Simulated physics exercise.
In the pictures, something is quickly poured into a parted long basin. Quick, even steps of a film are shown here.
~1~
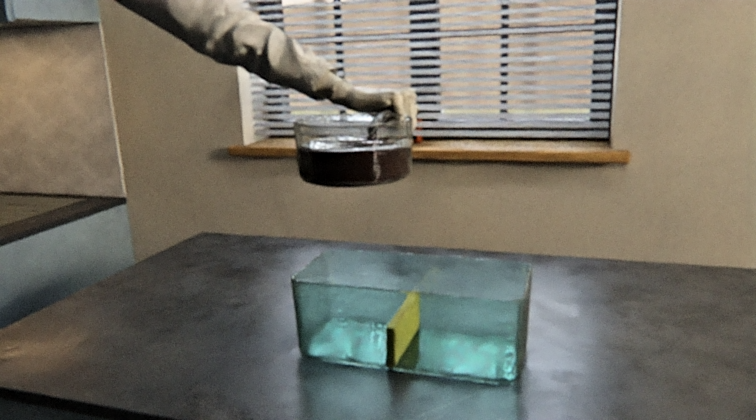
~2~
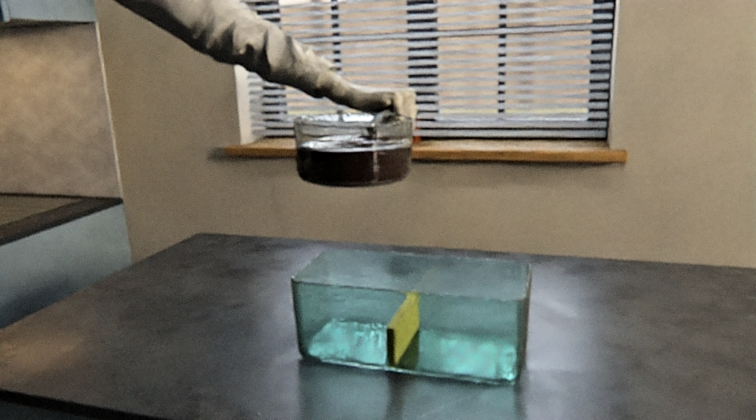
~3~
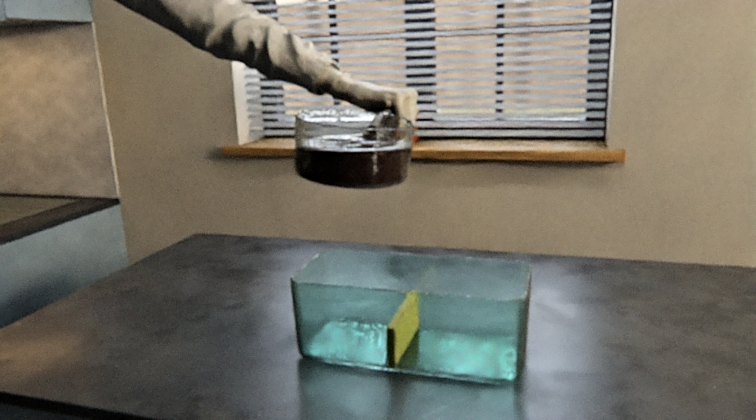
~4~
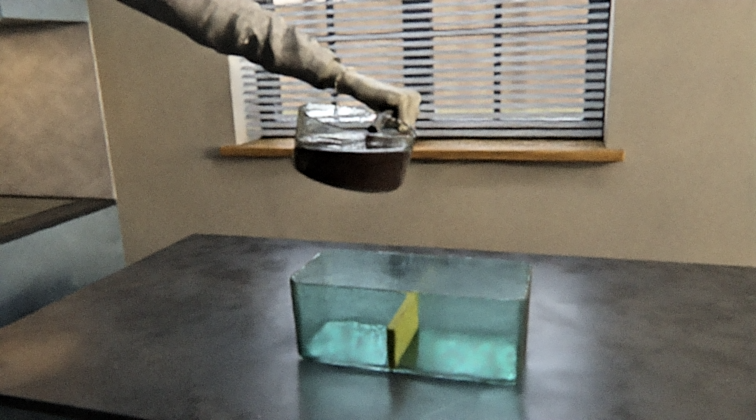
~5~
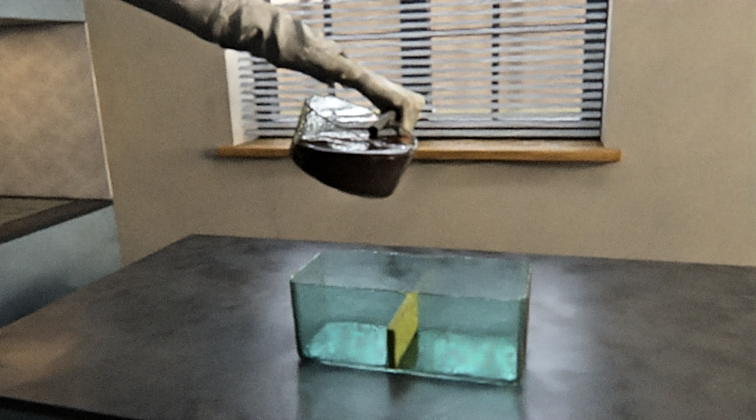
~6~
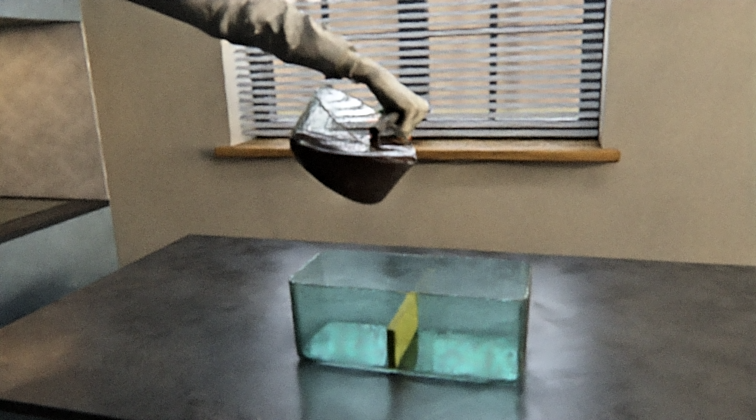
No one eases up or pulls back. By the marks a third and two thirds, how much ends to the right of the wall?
The upper band.
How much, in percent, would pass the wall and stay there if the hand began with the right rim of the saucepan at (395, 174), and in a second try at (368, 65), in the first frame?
It comes to 50 % the first time and 50 % the second.
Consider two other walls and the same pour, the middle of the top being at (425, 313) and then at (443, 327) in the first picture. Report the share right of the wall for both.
In order, 50 and 35 in a hundred.
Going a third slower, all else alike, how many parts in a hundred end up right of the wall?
It comes to near 85 per cent.
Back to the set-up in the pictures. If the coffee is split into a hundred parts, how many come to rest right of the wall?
About 75 per cent.
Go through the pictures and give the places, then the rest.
In the first frame, it leans 0°; its right rim is at (409, 121); the coffee meets the walls at (306, 143) and (409, 144); the long basin's rim runs from (309, 265) to (528, 282); the wall's top is at (404, 309).
In the second frame, it leans 2°; its right rim is at (410, 122); the coffee meets the walls at (305, 142) and (408, 144).
In the third frame, it leans 7°; its right rim is at (412, 127); the coffee meets the walls at (304, 141) and (409, 145).
In the fourth frame, it leans 15°; its right rim is at (414, 136); the coffee meets the walls at (303, 139) and (410, 147).
In the fifth frame, it leans 26°; its right rim is at (415, 148); the coffee meets the walls at (299, 137) and (412, 149).
In the sixth frame, it leans 39°; its right rim is at (413, 163); the coffee meets the walls at (300, 131) and (408, 152); 1 per cent is over the edge.
A moment on, the saucepan is tipped right over and 17 per cent is still to pour, 0 is left of the wall and 26 right of it.
Next, the saucepan is tipped right over and 2 per cent is still to pour, 11 is left of the wall and 75 right of it.
Then the saucepan is tipped right over and 0 per cent is still to pour, 20 is left of the wall and 73 right of it.
Later the saucepan is tipped right over and 0 per cent is still to pour, 22 is left of the wall and 74 right of it.
Finally, 22 per cent lies left of the wall, 74 right of it and 4 outside.
